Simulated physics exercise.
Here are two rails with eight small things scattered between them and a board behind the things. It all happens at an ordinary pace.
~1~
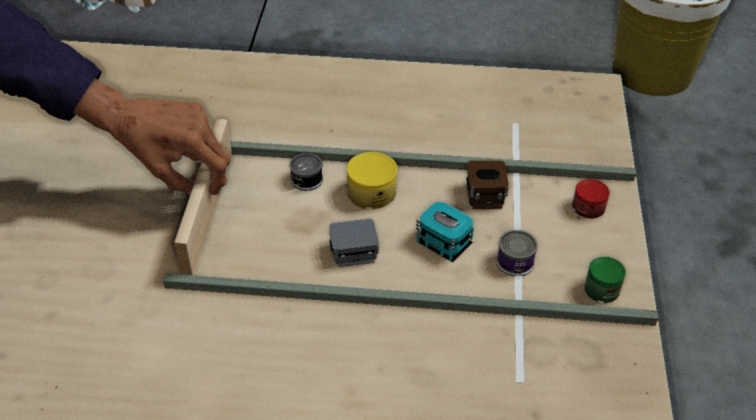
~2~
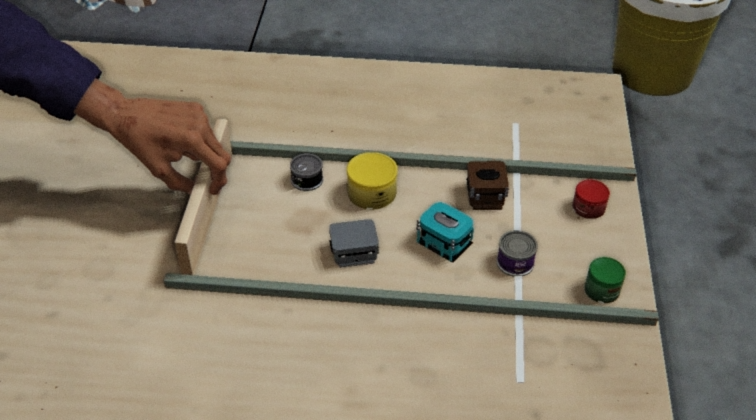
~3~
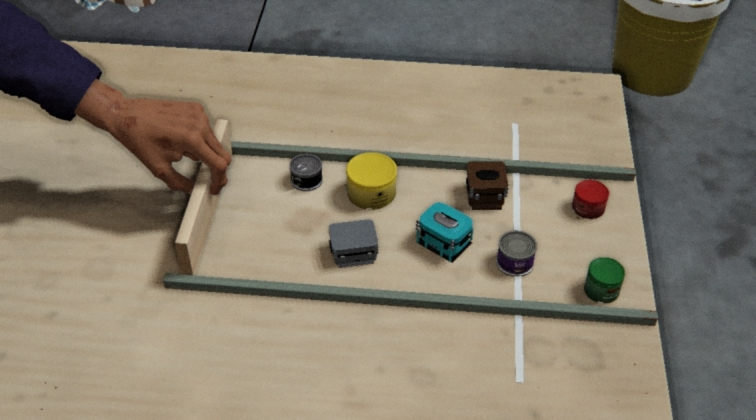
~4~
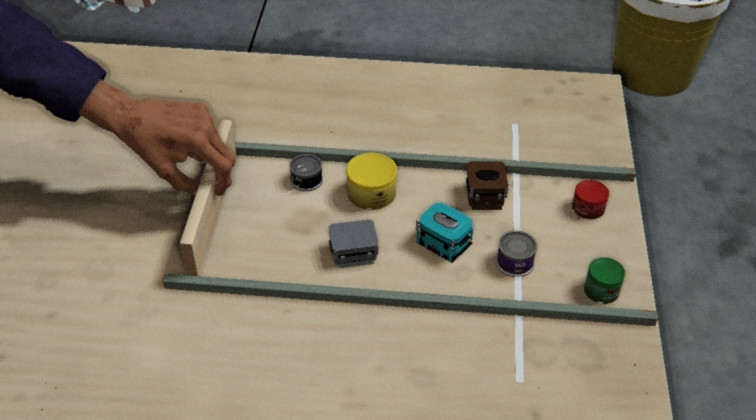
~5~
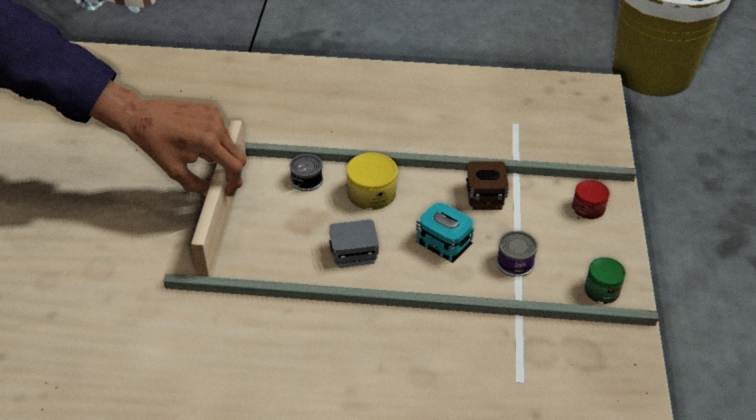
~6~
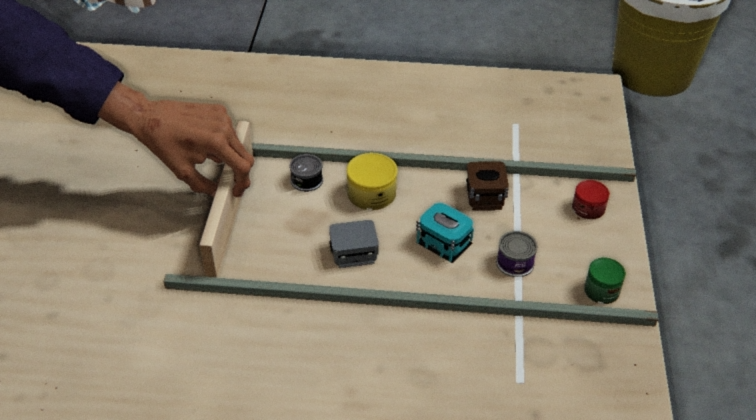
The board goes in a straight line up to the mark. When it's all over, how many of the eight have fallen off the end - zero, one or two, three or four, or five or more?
Zero have fallen off.
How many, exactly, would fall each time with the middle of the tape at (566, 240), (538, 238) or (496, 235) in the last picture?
Try by try, 2, 0 and 0.
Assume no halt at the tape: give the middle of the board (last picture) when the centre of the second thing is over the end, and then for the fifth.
About (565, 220), then (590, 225).
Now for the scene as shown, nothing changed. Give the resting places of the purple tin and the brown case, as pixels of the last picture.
First object about (584, 275); second object about (569, 183).
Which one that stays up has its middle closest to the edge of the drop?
The foremost one is the green tub.
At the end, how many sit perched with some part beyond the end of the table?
The number is 0.
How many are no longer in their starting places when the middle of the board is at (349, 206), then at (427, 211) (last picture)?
I count 3 first and 5 after.
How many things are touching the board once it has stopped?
3 end up touching it.
Early on, none off yet; green tub at rest near (605, 281); red tub at rest near (591, 200); purple tin at rest near (517, 254).
A while later, none off yet; green tub at rest near (605, 281); red tub at rest near (591, 200); purple tin travelled a little near (537, 264).
Finally, the number that fall off is zero.
